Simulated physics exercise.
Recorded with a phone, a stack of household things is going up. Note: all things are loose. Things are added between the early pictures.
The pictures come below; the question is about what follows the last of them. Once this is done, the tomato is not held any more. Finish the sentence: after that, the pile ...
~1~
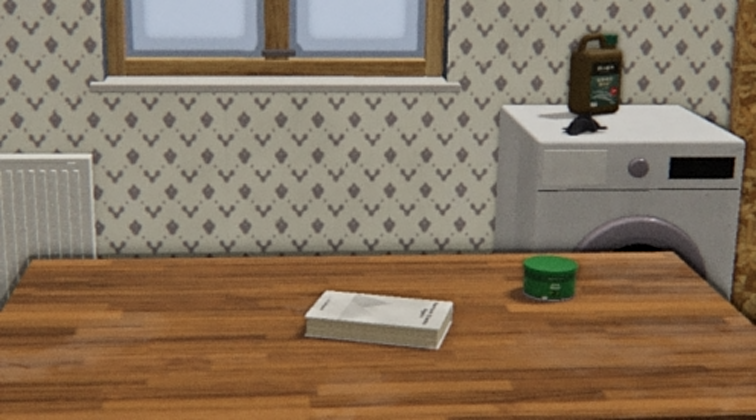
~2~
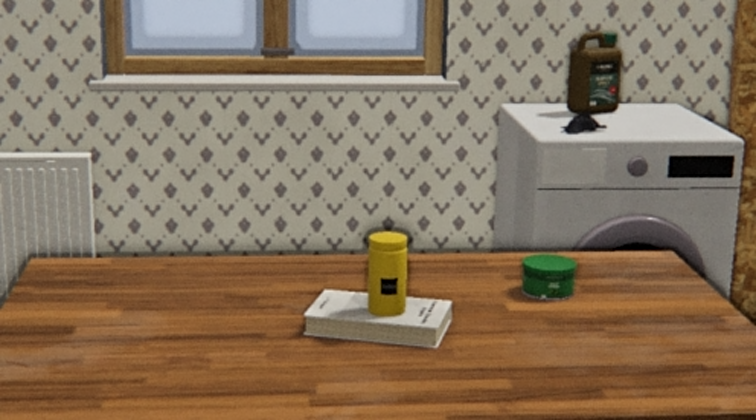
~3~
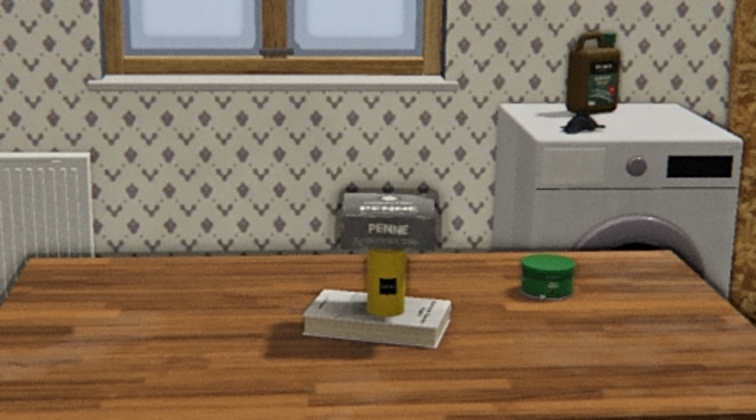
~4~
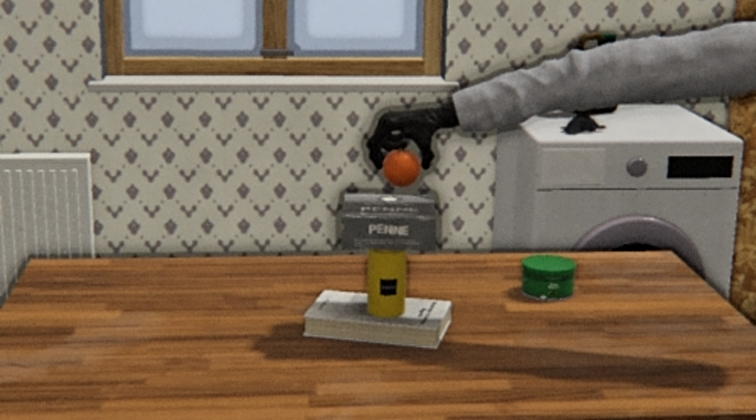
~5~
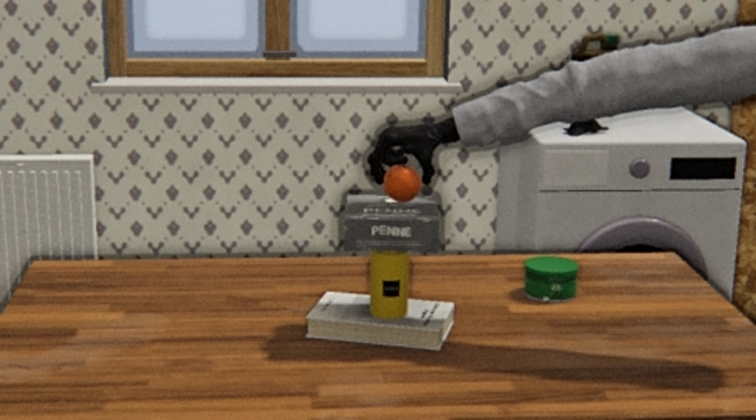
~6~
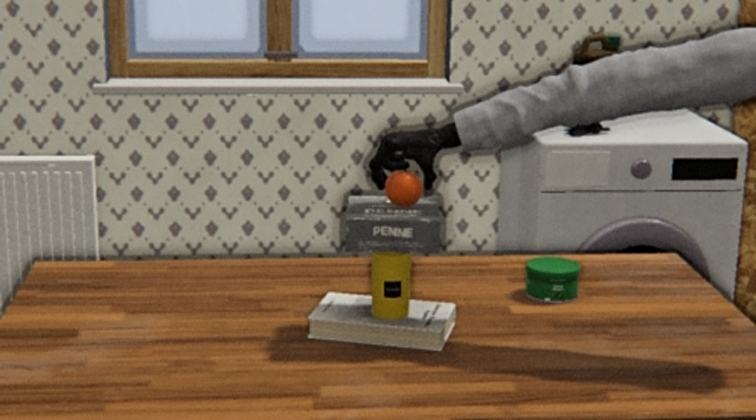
The pile stays as it was.
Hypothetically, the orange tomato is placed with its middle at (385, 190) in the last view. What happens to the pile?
Then it stays up.
Then, 0.30 s past the last view, nothing moves.
Then, 0.90 s past the last view, orange tomato resting near (404, 189).
Finally, all 5 still in place. Final places as the last picture's camera would see them, orange tomato near (404, 189). The pile keeps its balance.
